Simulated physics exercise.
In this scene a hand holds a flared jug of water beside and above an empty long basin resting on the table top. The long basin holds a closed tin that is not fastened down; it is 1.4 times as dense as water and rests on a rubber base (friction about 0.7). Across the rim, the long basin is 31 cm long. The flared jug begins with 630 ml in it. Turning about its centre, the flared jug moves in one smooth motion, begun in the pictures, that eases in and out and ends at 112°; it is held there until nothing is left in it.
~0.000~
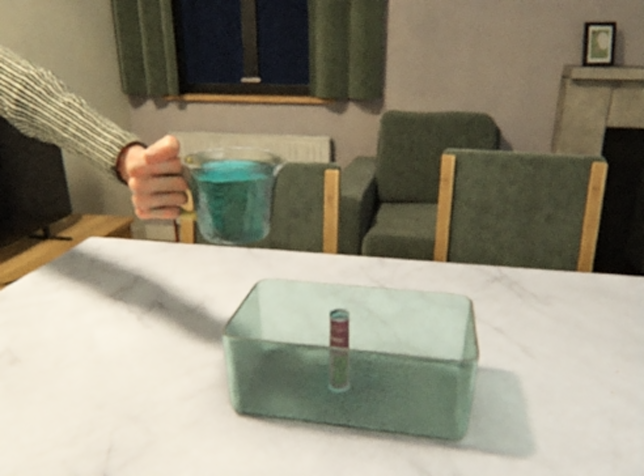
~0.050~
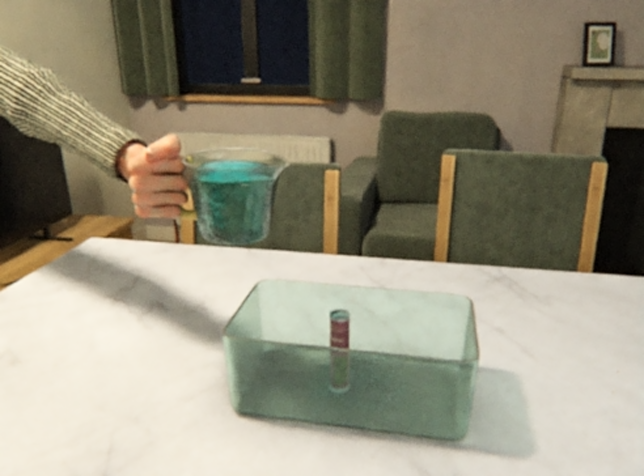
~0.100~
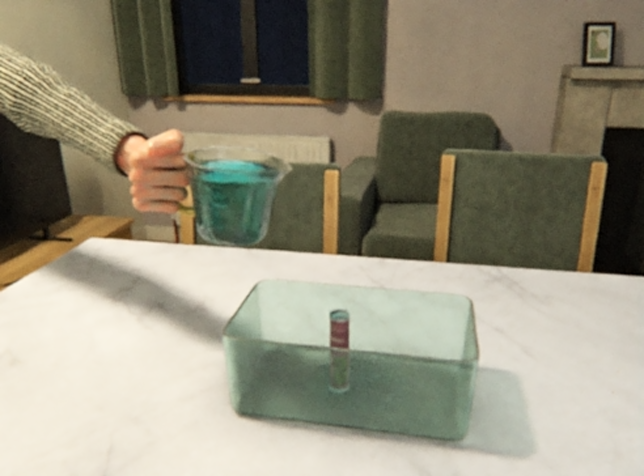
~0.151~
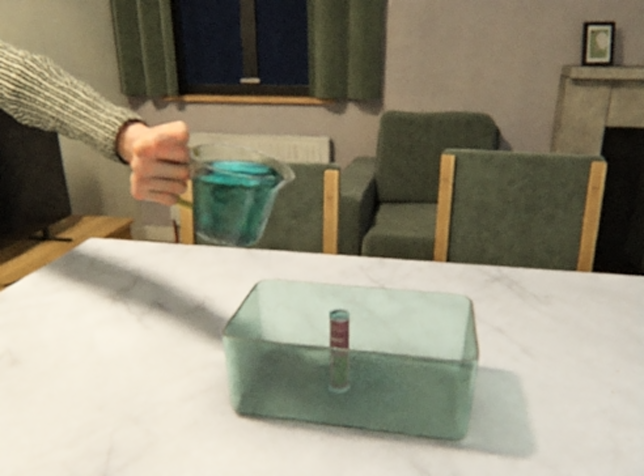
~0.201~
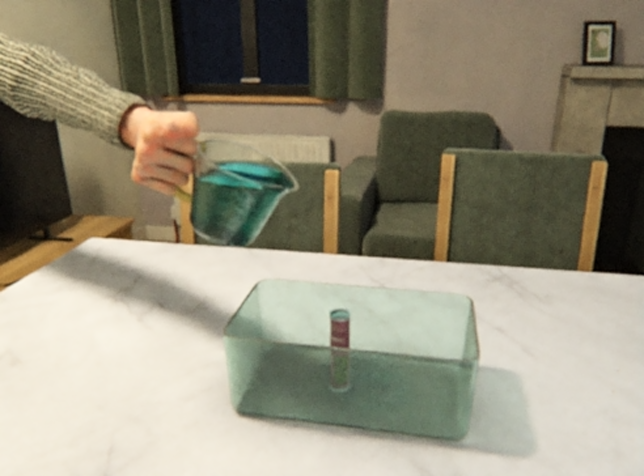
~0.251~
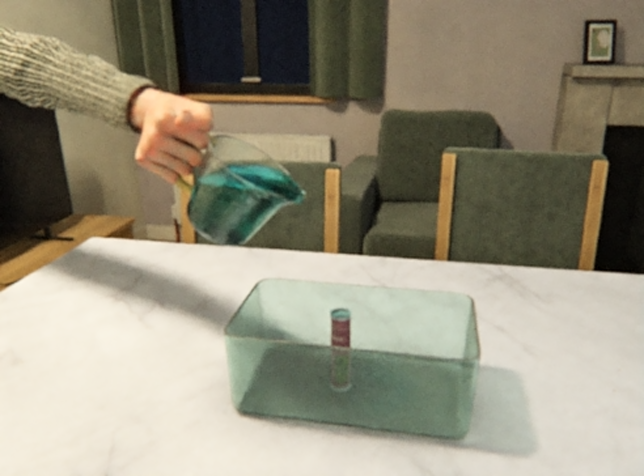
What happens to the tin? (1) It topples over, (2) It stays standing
It topples over.
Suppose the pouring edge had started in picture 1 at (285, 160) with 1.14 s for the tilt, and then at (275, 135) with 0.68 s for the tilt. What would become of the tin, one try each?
Try 1: Tipped over; try 2: Tipped over.
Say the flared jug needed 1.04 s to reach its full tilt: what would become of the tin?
Then the tin tumbles.
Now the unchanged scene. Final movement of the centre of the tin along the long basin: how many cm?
Looks like roughly 8.5 cm in total.
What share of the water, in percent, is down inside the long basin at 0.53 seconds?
About 32%.
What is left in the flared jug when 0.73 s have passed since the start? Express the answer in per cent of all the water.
Remaining share: Approx. 2 %.
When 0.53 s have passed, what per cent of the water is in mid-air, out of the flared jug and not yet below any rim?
34 per cent.
Then, 0.53 s in, the tilt is 100° and 34 per cent is still to pour; the tin stands where it began.
Then, 0.73 s in, the tilt is 112° and 2 per cent is still to pour; the tin leans 9°.
Then, 0.94 s in, the tilt is 112° and 0 per cent is still to pour; the tin lies on its side.
Then, 1.17 s in, the tilt is 112° and 0 per cent is still to pour; the tin lies on its side.
Finally, the tin lies on its side.
